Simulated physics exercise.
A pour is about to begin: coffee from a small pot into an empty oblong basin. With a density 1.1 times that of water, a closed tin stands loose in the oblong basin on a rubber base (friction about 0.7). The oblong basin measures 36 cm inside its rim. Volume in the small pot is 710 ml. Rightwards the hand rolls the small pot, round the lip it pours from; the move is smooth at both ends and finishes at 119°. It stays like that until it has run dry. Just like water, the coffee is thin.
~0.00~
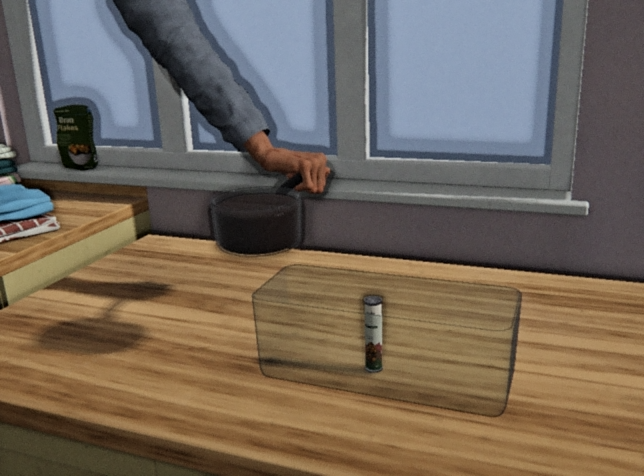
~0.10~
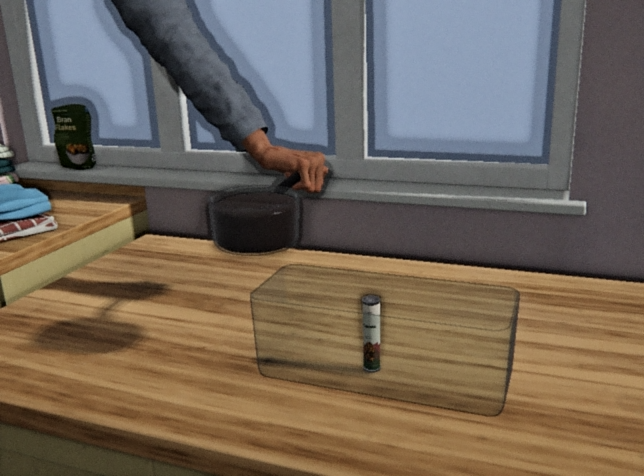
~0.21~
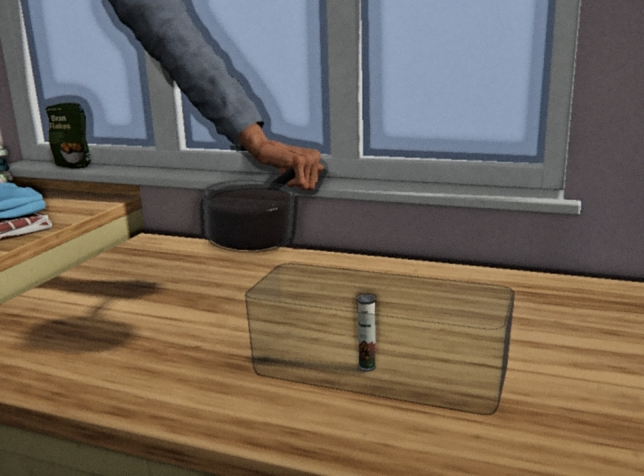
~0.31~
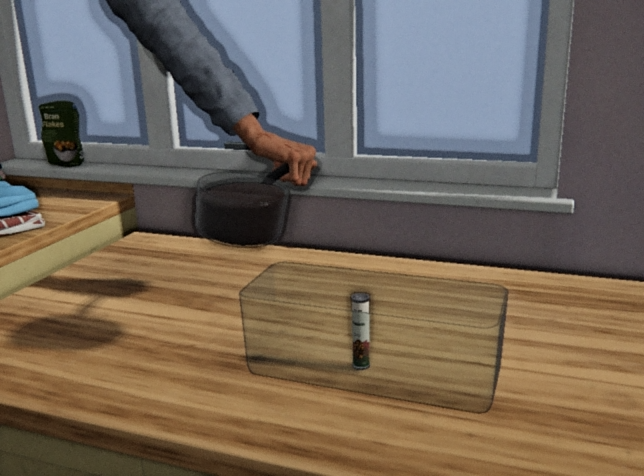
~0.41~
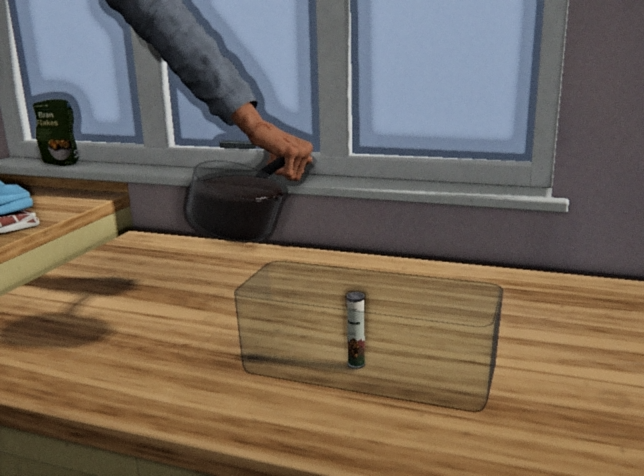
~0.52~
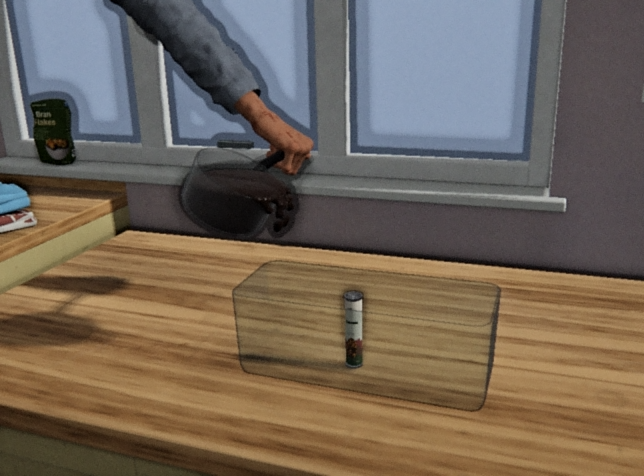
On a wooden kitchen counter below a grey-framed window, seen from slightly above, the view drifts slightly to the right. A clear oblong basin holds a small upright tin, with a dark green packet on the sill and blue cloth at left. Behind the basin, a grey-sleeved arm grips a dark, see-through small pot of coffee and rolls it steadily rightwards, slowly at first, then further.
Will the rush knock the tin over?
It overturns.
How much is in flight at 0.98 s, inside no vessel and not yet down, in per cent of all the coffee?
It comes to about 32 percent.
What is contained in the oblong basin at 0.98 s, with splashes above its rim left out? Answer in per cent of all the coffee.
Near 40 in a hundred.
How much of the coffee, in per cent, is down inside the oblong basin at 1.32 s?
Near 92 in a hundred.
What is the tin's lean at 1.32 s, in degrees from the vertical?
The tilt comes to near 25°.
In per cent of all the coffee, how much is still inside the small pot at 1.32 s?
2 per cent or thereabouts.
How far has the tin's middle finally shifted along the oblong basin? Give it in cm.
Looks like roughly 7.5 cm in total.
By 0.98 s the tilt is 83° and 27 per cent is still to pour; the tin stands where it began.
By 1.32 s the tilt is 112° and 2 per cent is still to pour; the tin leans 23°.
By 1.67 s the tilt is 119° and 0 per cent is still to pour; the tin lies on its side.
By 2.06 s the tilt is 119° and 0 per cent is still to pour; the tin lies on its side.
At rest the tin lies on its side.
